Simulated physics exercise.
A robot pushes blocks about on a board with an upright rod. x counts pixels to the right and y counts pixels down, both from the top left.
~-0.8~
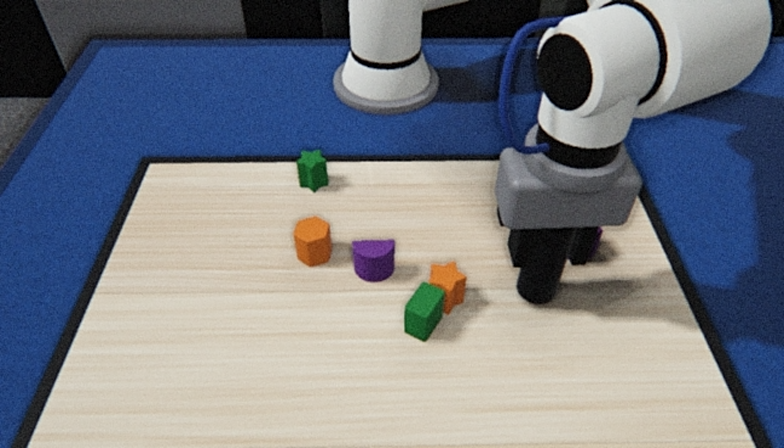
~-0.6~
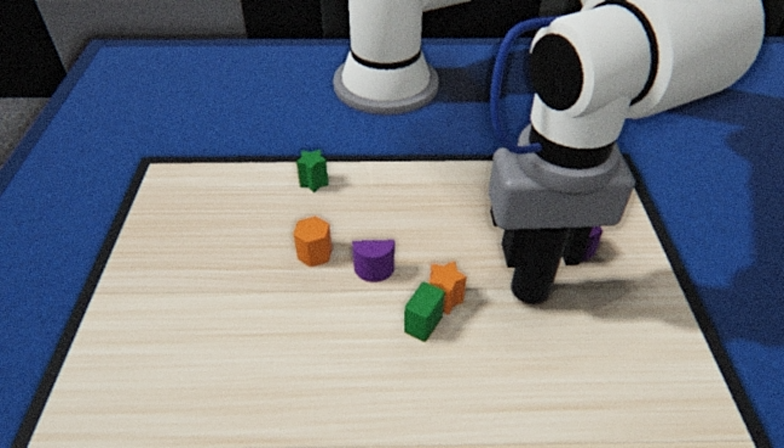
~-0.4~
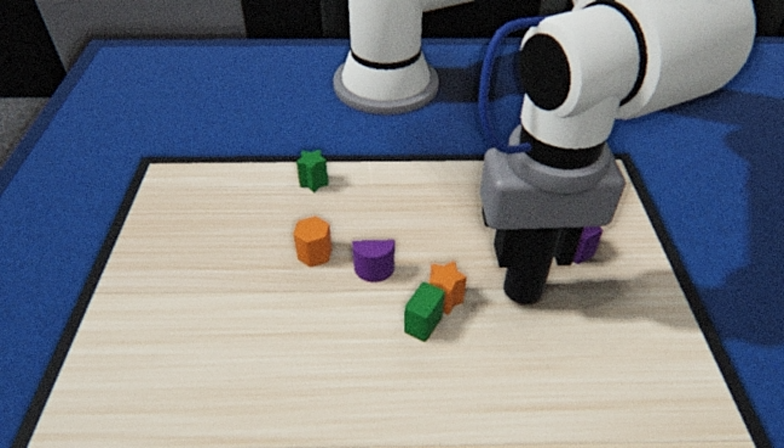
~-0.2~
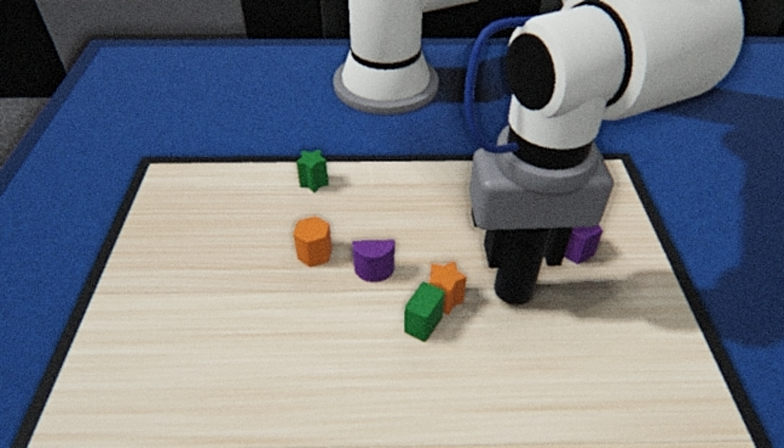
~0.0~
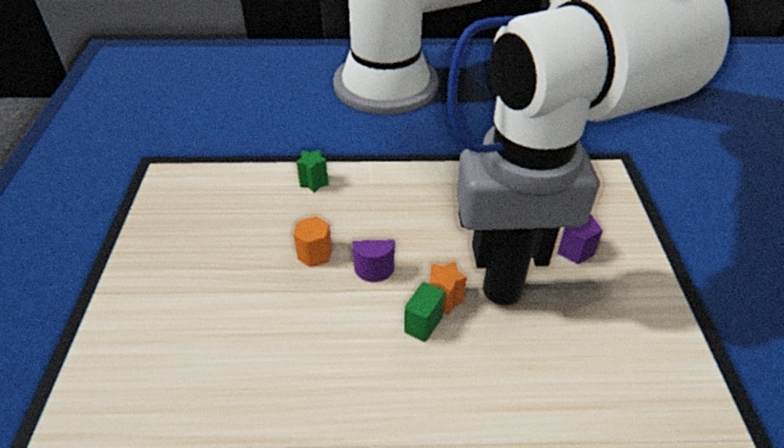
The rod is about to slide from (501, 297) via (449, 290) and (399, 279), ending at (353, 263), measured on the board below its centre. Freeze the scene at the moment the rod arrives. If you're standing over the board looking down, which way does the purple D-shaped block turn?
The purple D-shaped block rotates counterclockwise.
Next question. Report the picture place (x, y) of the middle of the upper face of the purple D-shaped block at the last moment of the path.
Around pixel (317, 239).
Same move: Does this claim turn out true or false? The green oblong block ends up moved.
This is true.
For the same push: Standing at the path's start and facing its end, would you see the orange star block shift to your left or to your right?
To the path's left.
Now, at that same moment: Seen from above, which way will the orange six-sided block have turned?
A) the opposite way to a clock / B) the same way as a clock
My answer is option B.
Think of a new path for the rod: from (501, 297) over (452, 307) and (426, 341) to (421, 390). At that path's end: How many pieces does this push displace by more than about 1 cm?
The count is two.
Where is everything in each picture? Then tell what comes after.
In the first frame, lower end of the rod (536, 289), tops of blocks, orange six-sided block (311, 228), purple D-shaped block (374, 247), green oblong block (425, 299), orange star block (447, 274).
In the second frame, rod (530, 289), blocks as before.
In the third frame, rod (523, 290), blocks as before.
In the fourth frame, rod (514, 290), blocks as before.
In the fifth frame, rod (502, 290), orange six-sided block (311, 228), purple D-shaped block (374, 247), green oblong block (425, 299), orange star block (447, 274).
What follows on the original path. One third of the way, rod (448, 284); green oblong block (408, 305), turned 25° anticlockwise; orange star block (414, 275).
Two thirds of the way, rod (398, 272); purple D-shaped block (363, 244); green oblong block (404, 307), turned 40° anticlockwise; orange star block (379, 280), turned 85° anticlockwise.
At the end, rod (353, 256); orange six-sided block (298, 226), turned 20° clockwise; purple D-shaped block (317, 239), turned 60° anticlockwise; green oblong block (404, 307), turned 40° anticlockwise; orange star block (378, 280), turned 90° anticlockwise.
